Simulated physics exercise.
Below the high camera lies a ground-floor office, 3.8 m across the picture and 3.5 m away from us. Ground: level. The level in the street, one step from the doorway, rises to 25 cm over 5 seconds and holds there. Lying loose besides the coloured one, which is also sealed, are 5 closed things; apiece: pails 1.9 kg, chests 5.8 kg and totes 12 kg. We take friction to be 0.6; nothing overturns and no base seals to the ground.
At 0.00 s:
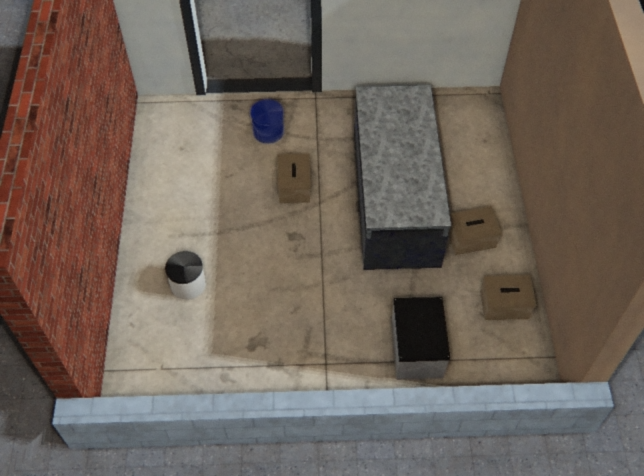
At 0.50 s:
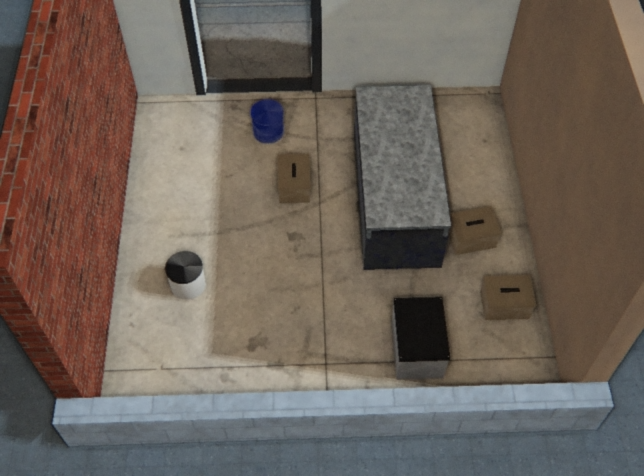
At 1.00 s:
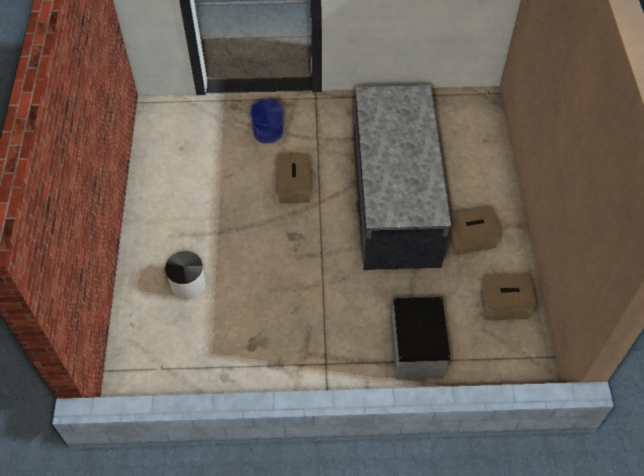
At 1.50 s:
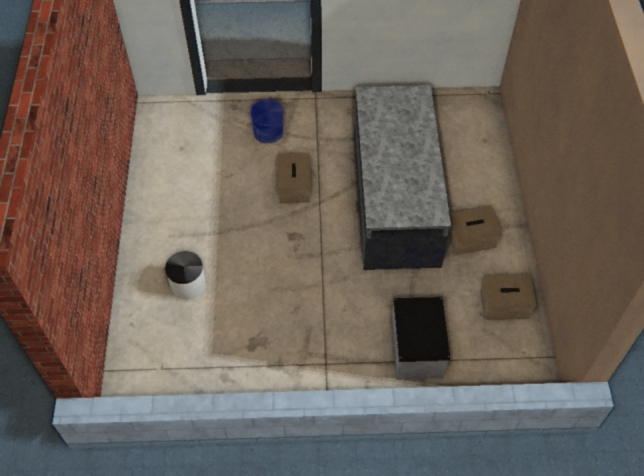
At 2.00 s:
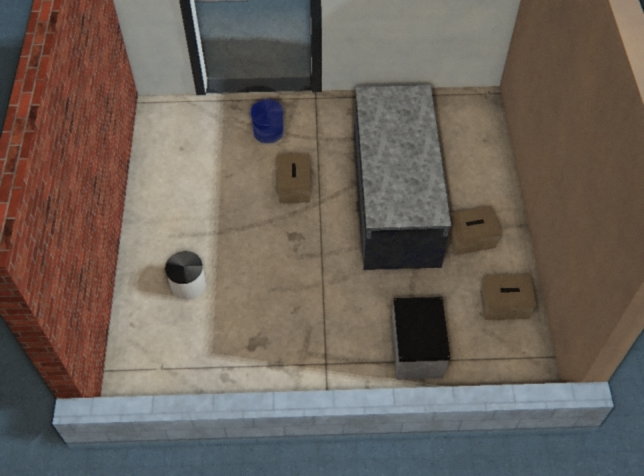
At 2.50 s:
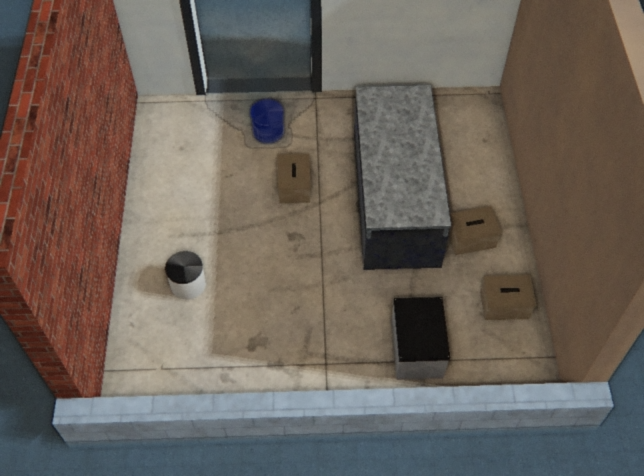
Water rising outside the doorway of a walled room, then starting to spread over the floor around a still blue pail.
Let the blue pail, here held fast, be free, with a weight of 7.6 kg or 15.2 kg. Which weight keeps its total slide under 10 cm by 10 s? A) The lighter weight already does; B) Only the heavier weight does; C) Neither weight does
C, neither weight does.
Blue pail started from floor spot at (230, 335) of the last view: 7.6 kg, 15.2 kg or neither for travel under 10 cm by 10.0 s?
So heavier weight required.
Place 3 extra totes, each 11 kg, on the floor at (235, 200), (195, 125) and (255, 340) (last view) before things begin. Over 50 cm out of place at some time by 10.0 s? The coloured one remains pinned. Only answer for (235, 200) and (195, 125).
Above the mark, then above the mark.
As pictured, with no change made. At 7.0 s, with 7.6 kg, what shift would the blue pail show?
Shift: About 200 cm.
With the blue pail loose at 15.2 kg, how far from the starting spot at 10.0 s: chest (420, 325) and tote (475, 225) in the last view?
50 cm and 5 cm respectively.
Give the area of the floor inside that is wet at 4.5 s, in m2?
That flooded area is roughly 5.0 m2.
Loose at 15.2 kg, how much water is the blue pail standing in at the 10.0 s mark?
13 cm, roughly.
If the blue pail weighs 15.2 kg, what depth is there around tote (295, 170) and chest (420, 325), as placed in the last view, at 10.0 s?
About 12 and 6 cm.
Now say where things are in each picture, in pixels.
The first frame shows the blue pail at (267, 112), on the bottom; water covers 0.0 m2; 0 of 6 have shifted.
The second frame shows the blue pail at (267, 112), on the bottom; water covers 0.0 m2; 0 of 6 have shifted.
The third frame shows the blue pail at (267, 112) rests on the ground; water covers 0.0 m2; 0 of 6 have shifted.
The fourth frame shows the blue pail at (267, 112), on the bottom; water covers 0.0 m2; 0 of 6 have shifted.
The fifth frame shows the blue pail at (267, 112), on the bottom; water covers 0.0 m2; 0 of 6 have shifted.
The sixth frame shows the blue pail at (267, 112) rests on the ground; 0.4 m2 under water; 0 of 6 have shifted.
After 3.5 s the blue pail would be 11 cm from its start with 7.6 kg and 0 cm from its start with 15.2 kg; 6 cm of water round it then.
After 4.5 s the blue pail would be 42 cm from its start with 7.6 kg and 0 cm from its start with 15.2 kg; 8 cm of water round it then.
After 7.0 s the blue pail would be 186 cm from its start with 7.6 kg and 42 cm from its start with 15.2 kg; 10 cm of water round it then.
After 10.0 s the blue pail would be 282 cm from its start with 7.6 kg and 78 cm from its start with 15.2 kg; 13 cm of water round it then.
